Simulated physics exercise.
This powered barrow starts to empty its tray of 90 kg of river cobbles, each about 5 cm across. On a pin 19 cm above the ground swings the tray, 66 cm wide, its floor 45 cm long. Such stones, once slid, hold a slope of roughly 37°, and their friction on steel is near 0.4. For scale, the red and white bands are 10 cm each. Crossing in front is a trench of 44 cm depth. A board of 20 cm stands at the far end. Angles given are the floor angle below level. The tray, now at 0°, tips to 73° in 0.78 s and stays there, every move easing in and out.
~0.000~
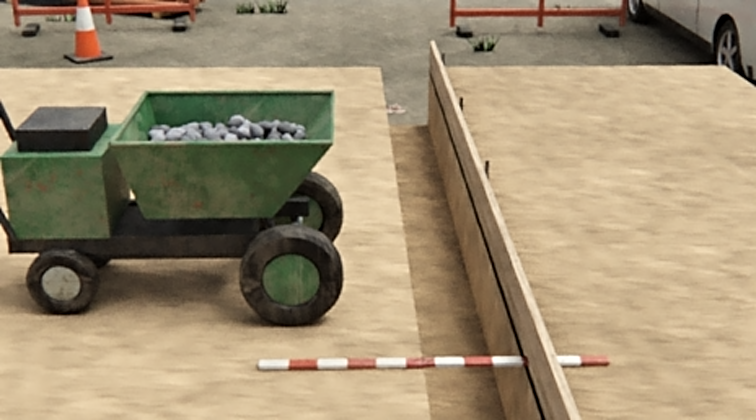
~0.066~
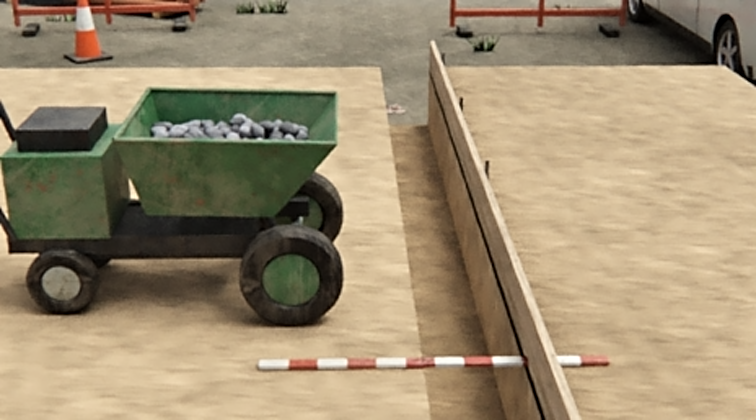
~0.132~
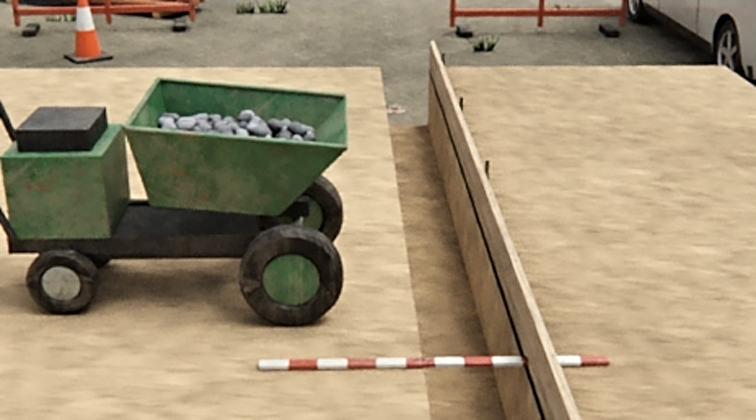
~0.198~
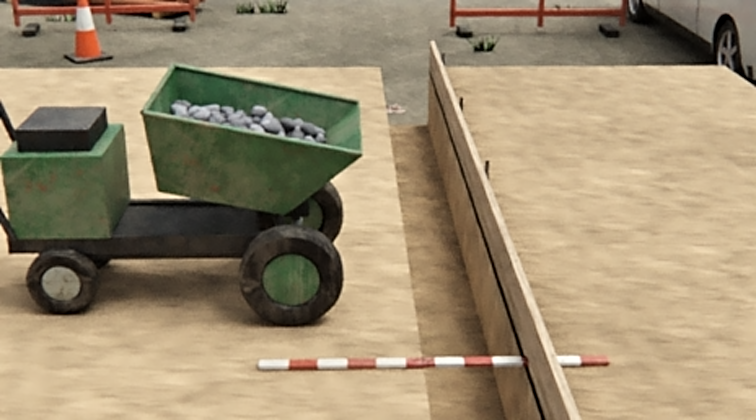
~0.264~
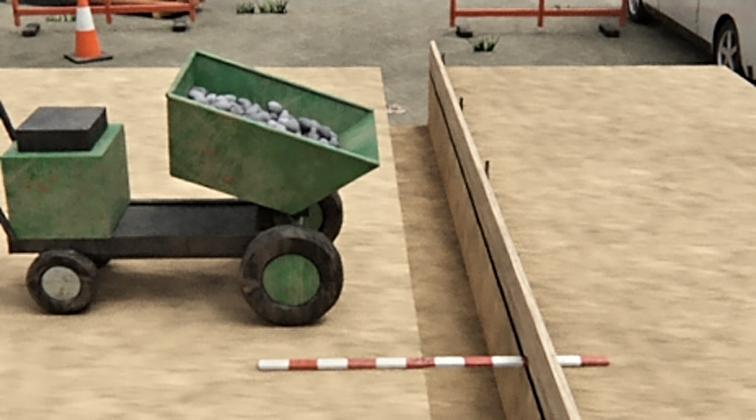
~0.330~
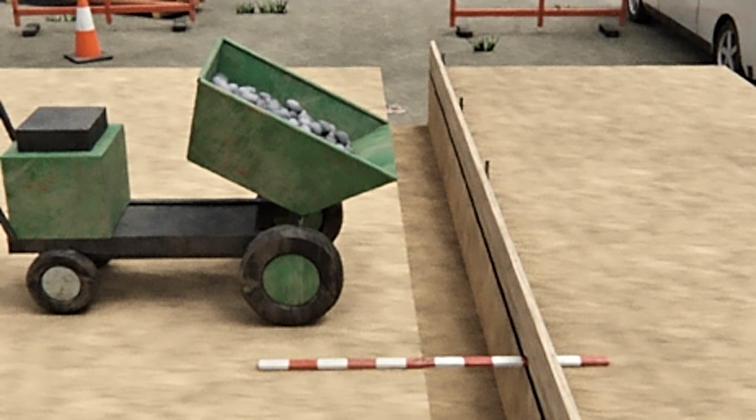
The green tray of a powered barrow, loaded with grey cobbles, tilts slowly at first and then more steeply, its rear rising and its front lip lowering toward the right, while the wheeled base stays still beside a trench and board.
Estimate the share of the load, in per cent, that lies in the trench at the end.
I would say 98 per cent of the load lies in the trench at the end.
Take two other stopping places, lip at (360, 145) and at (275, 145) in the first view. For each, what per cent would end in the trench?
First place roughly 80%, second roughly 100%.
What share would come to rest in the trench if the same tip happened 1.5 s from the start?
Close to 100 per cent then.
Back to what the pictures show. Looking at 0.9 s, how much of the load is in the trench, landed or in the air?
Some 25 per cent.
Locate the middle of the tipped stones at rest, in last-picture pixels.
In the last view, about (462, 367).
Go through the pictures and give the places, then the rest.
The first picture shows lip at (332, 143), floor tilted 0°, highest stones at (238, 132).
The second picture shows lip at (336, 144), floor tilted 1°, highest stones at (240, 131); the stones move at 0.3 m/s on average.
In the third picture, the tray is at 6°, its lip at (347, 148); the top of the load is at (210, 128); the stones move at 0.6 m/s on average.
In the fourth picture, the tray is at 12°, its lip at (362, 155); the top of the load is at (194, 115); the stones move at 0.8 m/s on average.
In the fifth picture, the tray is at 19°, its lip at (379, 165); the top of the load is at (207, 101); the stones move at 1.0 m/s on average.
The sixth picture shows lip at (397, 179), floor tilted 28°, highest stones at (224, 90); the stones move at 1.1 m/s on average.
After 0.6 s the floor is at 61°; 100 % in the tray; the foremost stones are at (408, 208).
After 0.9 s the floor is at 73°; 73 % in the tray, 27 % in the trench; the foremost stones are at (504, 285).
After 1.2 s the floor is at 73°; 21 % in the tray, 76 % in the trench, 3 % past the trench; the foremost stones are at (603, 288).
After 3.2 s the floor is at 73°; 0 % in the tray, 98 % in the trench, 2 % past the trench; the foremost stones are at (663, 283).
